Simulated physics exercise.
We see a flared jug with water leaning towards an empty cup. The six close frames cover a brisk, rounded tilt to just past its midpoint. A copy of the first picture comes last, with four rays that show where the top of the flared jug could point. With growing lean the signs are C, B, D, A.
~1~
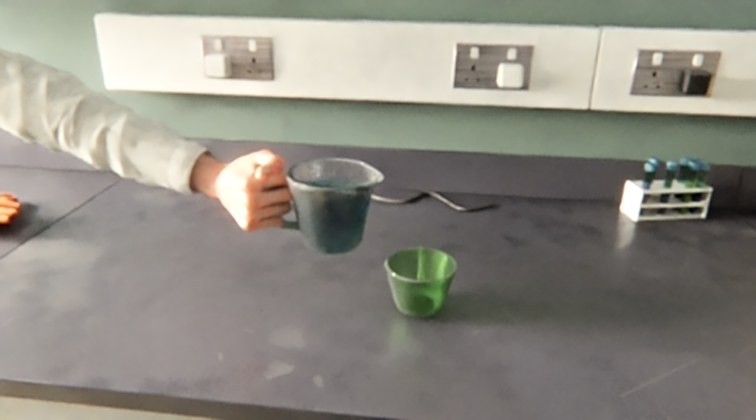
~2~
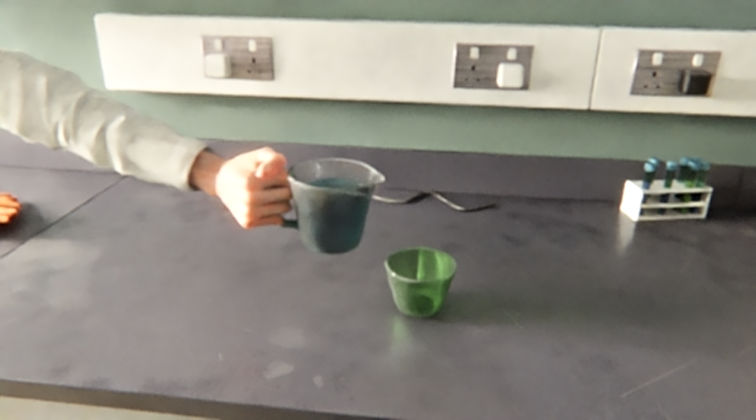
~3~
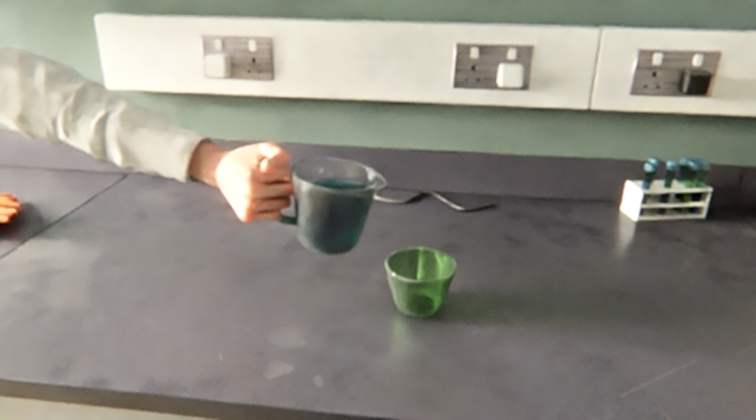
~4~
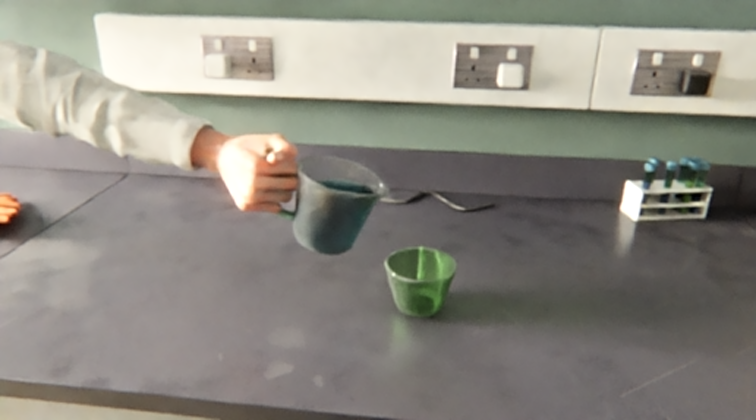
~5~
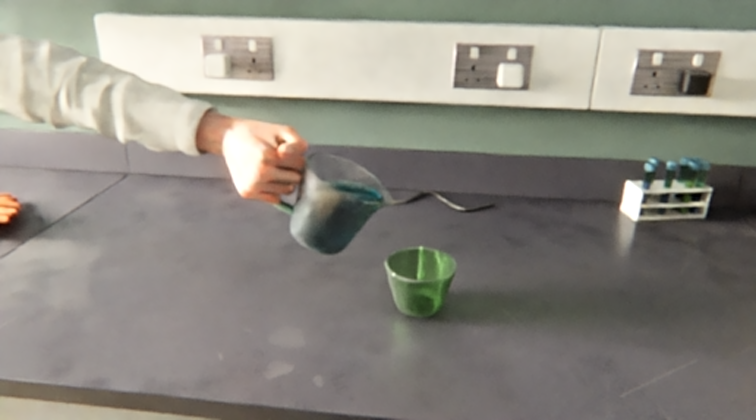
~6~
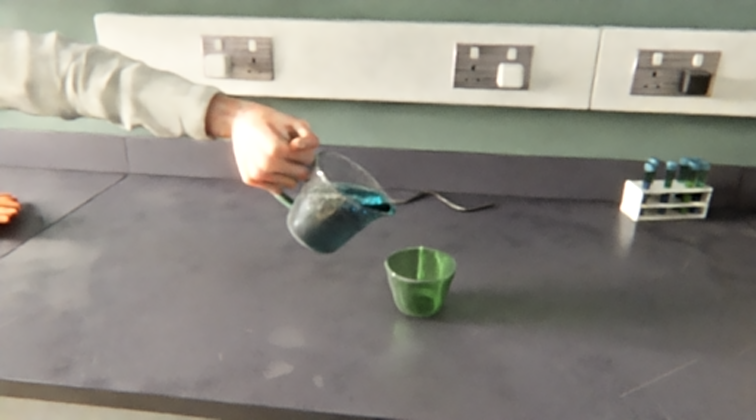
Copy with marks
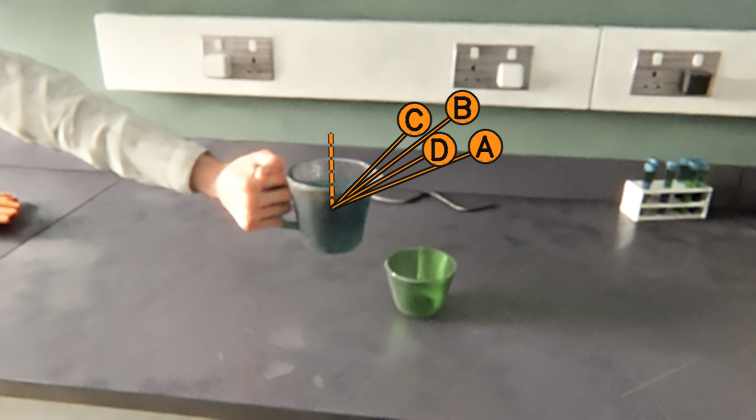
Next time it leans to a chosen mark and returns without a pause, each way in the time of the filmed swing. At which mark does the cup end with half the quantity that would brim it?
Take B.
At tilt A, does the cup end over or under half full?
Over half.
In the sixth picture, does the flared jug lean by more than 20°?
Yes.
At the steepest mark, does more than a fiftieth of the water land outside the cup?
Yes, it does.
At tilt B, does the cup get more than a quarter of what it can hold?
Yes.
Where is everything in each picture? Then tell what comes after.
The first picture shows upright, lip at (382, 178); rim of the cup round (421, 263); nothing has left yet.
The second picture shows upright, lip at (383, 180); nothing has left yet.
The third picture shows tipped about 7°, lip at (386, 184); nothing has left yet.
The fourth picture shows tipped about 15°, lip at (389, 192); nothing has left yet.
The fifth picture shows tipped about 25°, lip at (391, 202); nothing has left yet.
The sixth picture shows tipped about 36°, lip at (392, 212); water is over the lip, down to (392, 212).
On the marked copy, A at (470, 153); B at (449, 118); C at (404, 134); D at (423, 156).
With A, the cup ends with about 79 % of what it can hold; 9 % of the water is spilt.
With B, the cup ends with about 47 % of what it can hold.
With C, the cup ends with about 28 % of what it can hold.
With D, the cup ends with about 67 % of what it can hold.
